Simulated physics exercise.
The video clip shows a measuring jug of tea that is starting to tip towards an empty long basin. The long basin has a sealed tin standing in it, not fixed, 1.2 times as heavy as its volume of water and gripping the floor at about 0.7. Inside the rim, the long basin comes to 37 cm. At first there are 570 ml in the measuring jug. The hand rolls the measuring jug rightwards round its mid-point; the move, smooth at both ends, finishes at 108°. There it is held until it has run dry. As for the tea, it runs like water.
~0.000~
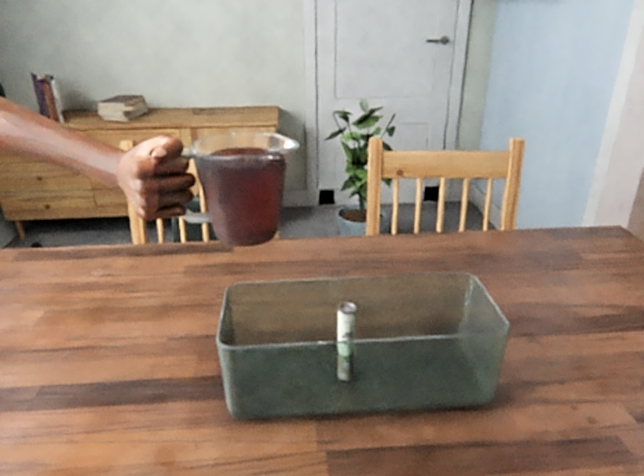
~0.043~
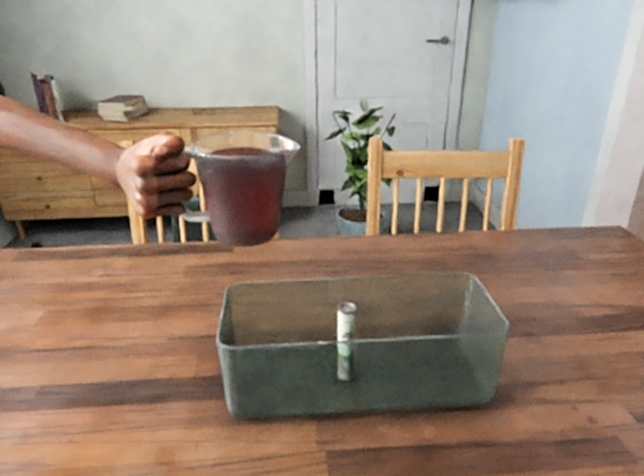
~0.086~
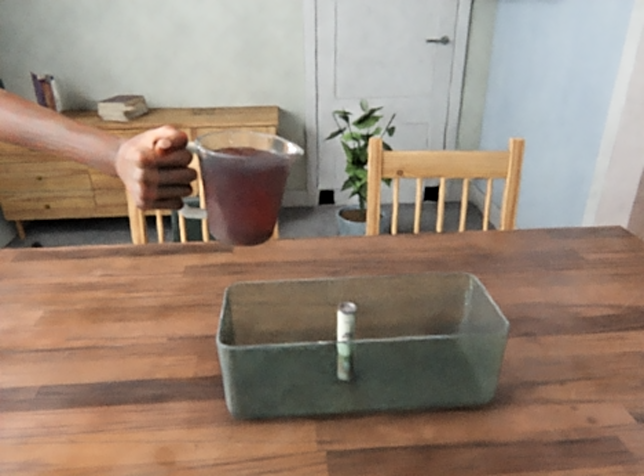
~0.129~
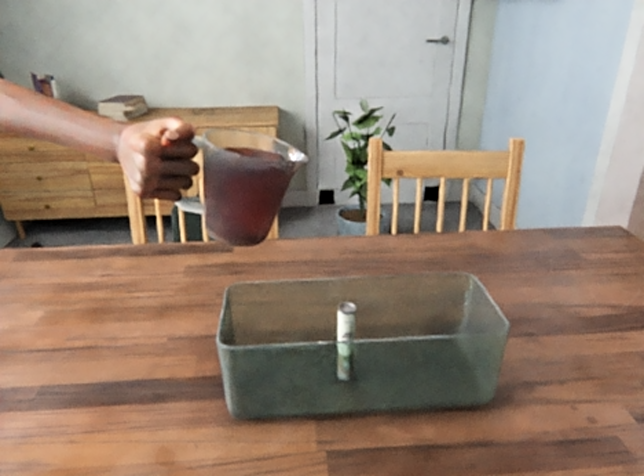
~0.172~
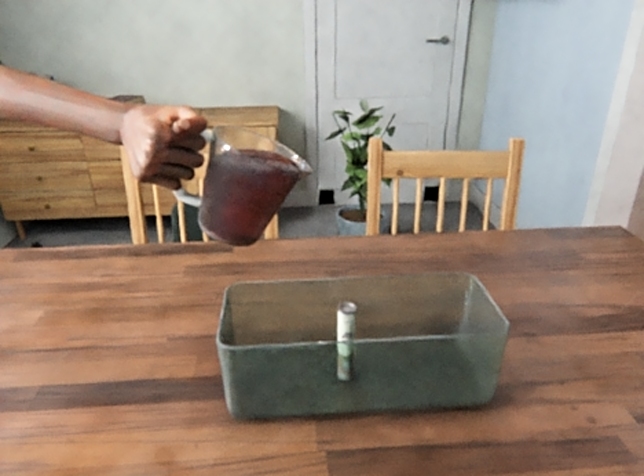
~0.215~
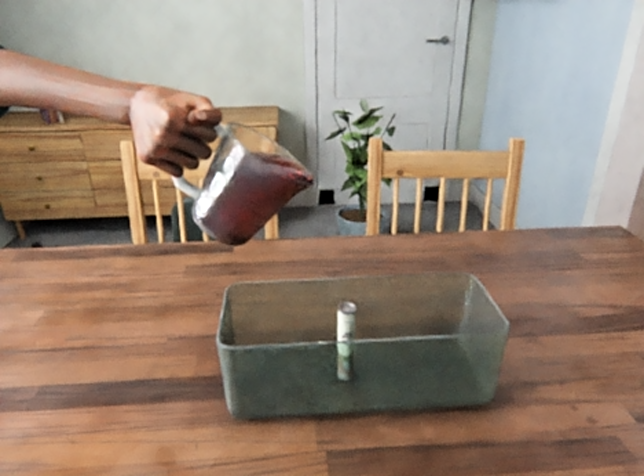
On a wooden table in a room with chairs and a potted plant, a long clear basin stands with a small upright tin inside. Above it, a hand holds a jug of dark reddish tea nearly level, then tilts it steadily rightwards until the tea reaches the lip.
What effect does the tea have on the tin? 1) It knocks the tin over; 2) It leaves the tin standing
(1) It knocks the tin over.
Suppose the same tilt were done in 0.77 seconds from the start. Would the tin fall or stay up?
It tumbles over, then.
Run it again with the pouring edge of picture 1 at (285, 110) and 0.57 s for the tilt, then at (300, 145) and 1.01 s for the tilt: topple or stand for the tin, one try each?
Run one: It tumbles. Run two: It tumbles.
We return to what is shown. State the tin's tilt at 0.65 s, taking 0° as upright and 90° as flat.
5°.
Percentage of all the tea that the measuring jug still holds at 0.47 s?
Around 42 percent.
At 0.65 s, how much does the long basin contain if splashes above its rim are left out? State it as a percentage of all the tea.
78 per cent or thereabouts.
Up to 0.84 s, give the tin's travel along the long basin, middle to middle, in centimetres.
It has moved some 5 cm.
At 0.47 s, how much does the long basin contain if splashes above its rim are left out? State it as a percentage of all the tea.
Near 20 in a hundred.
By 0.47 s the tilt is 102° and 42 per cent is still to pour; the tin stands where it began.
By 0.65 s the tilt is 108° and 5 per cent is still to pour; the tin leans 6°.
By 0.84 s the tilt is 108° and 0 per cent is still to pour; the tin leans 24°.
By 1.05 s the tilt is 108° and 0 per cent is still to pour; the tin lies on its side.
At rest the tin lies on its side.
